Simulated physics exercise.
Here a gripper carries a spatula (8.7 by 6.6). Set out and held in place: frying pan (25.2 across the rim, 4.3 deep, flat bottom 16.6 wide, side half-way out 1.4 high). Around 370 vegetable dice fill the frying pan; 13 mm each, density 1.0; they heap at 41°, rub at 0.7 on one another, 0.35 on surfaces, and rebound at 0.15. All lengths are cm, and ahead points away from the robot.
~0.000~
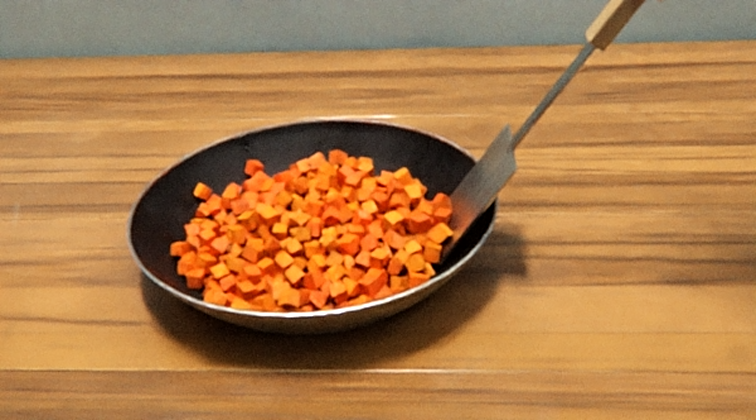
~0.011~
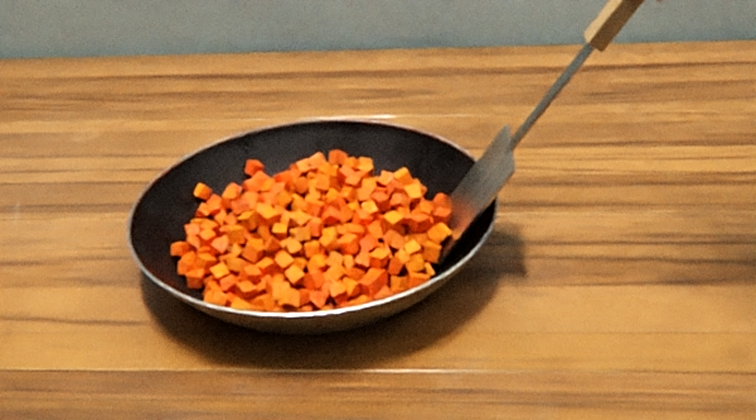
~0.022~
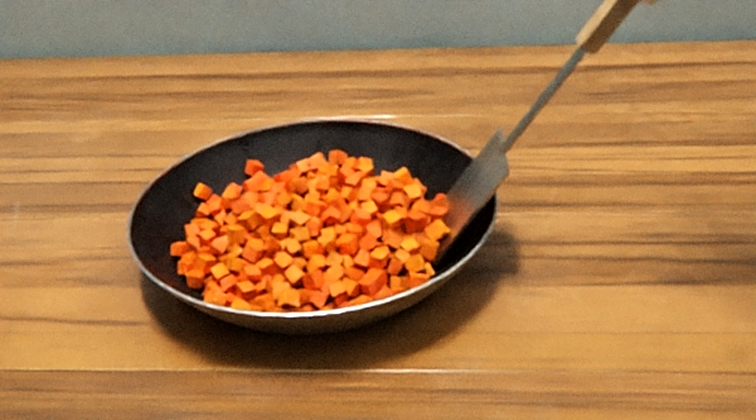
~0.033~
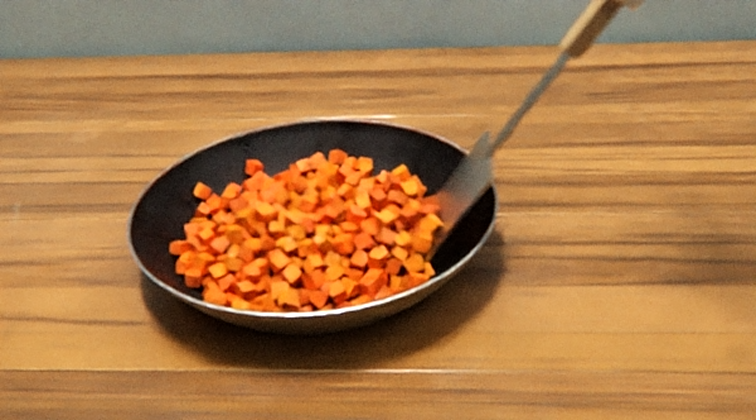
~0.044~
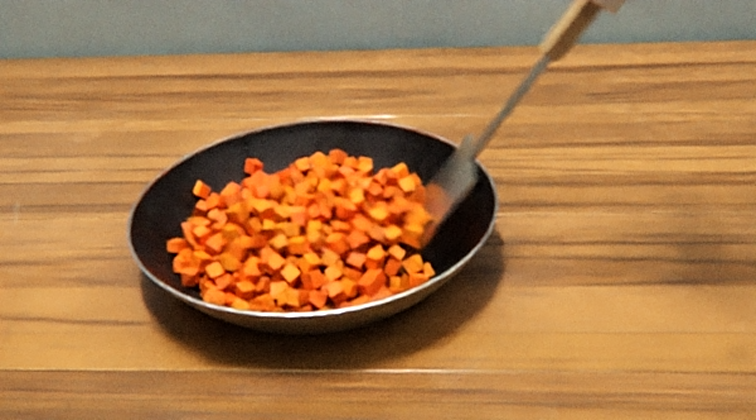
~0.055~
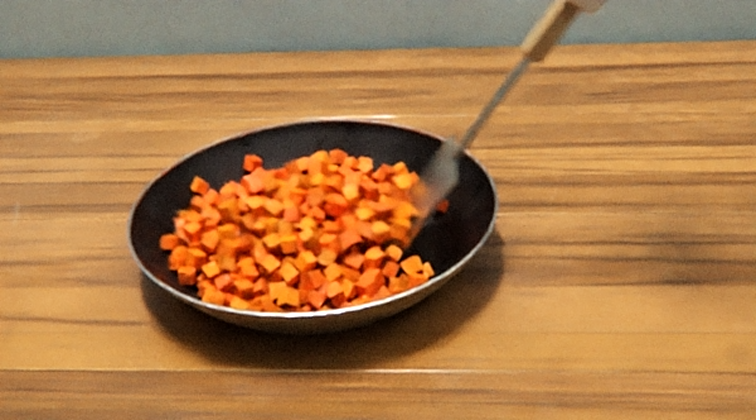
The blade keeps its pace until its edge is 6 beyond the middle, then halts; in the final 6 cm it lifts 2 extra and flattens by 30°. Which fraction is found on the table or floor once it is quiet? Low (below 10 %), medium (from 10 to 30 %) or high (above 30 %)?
Answer: Medium; from 10 to 30 % of the vegetable dice finish on the table or floor.
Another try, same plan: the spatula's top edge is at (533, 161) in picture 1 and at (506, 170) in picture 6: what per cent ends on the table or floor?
About 0 per cent.
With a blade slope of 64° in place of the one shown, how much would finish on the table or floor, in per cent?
Then about 15 per cent.
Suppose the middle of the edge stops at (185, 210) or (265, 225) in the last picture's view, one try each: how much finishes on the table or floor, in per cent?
Some 35 and 5 per cent.
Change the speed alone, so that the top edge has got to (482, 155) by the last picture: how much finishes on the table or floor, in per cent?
Some 5 per cent.
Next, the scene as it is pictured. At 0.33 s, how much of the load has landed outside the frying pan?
About 15 per cent.
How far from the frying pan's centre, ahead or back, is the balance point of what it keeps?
Some 3.5 cm ahead.
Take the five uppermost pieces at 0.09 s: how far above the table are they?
Some 5 cm.
After 0.09 s, sloping 56°, highest piece 5 above the table; 370 in the frying pan.
After 0.12 s, sloping 46°, highest piece 6 above the table; 368 in the frying pan, 2 on the blade or in flight.
After 0.33 s, sloping 26°, highest piece 6 above the table; 305 in the frying pan, 60 on the table or floor, 5 on the blade or in flight.
After 1.38 s, sloping 26°, highest piece 5 above the table; 304 in the frying pan, 66 on the table or floor.
In the end, 304 in the frying pan, 66 on the table or floor. That is 18 % on the table or floor.
